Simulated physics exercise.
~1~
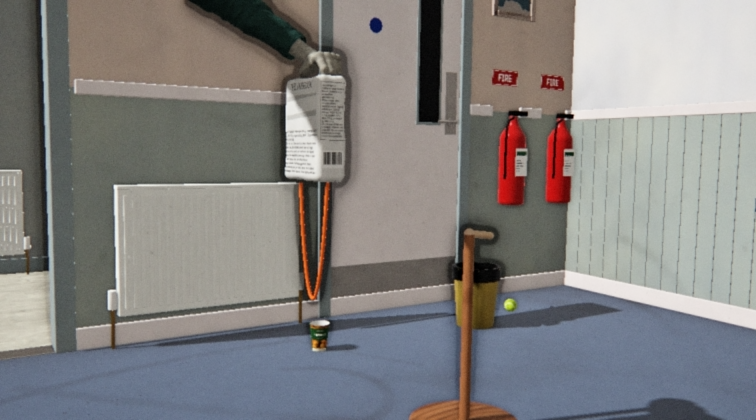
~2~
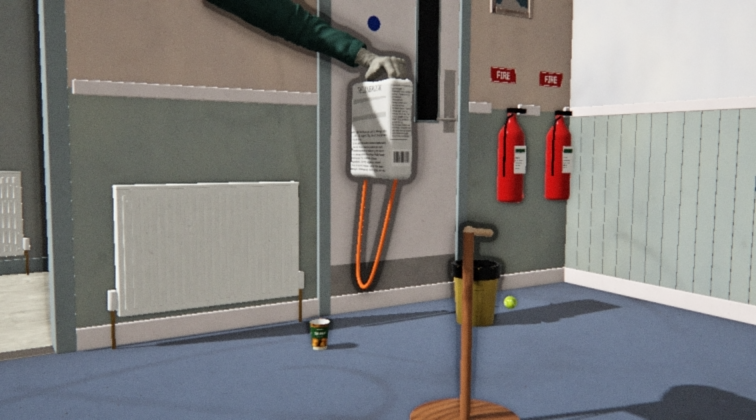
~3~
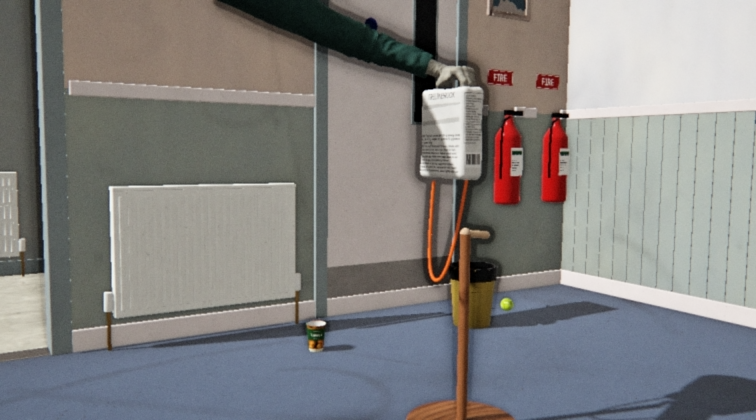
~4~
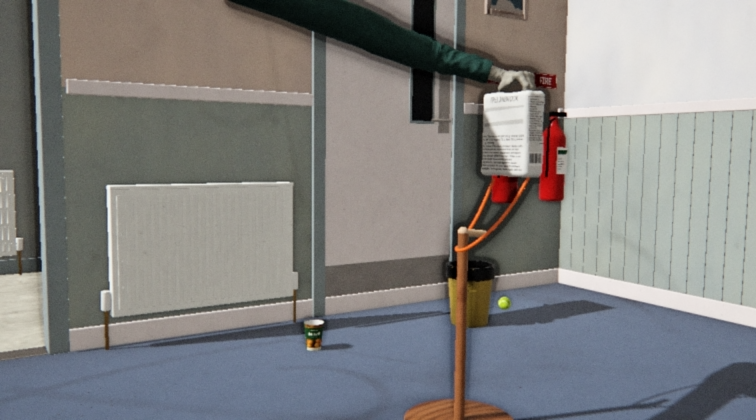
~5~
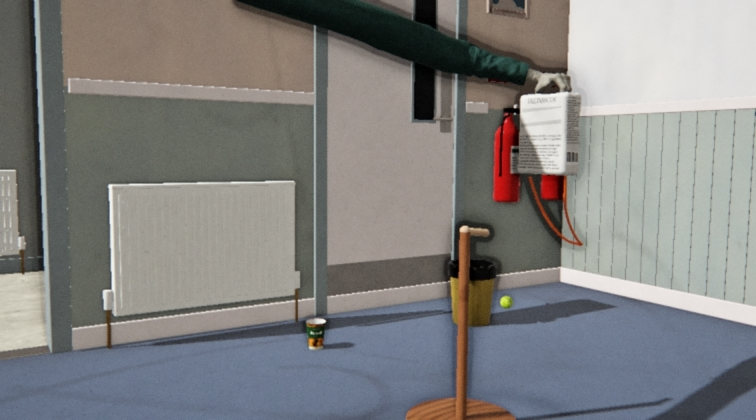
In a blue-floored room with a radiator and fire extinguishers, a green-sleeved arm carries a white bag with a hanging orange loop rightward toward a wooden stand; the loop passes by the stand's short peg, and the bag ends beyond it, in front of the extinguishers, its loop hanging clear.
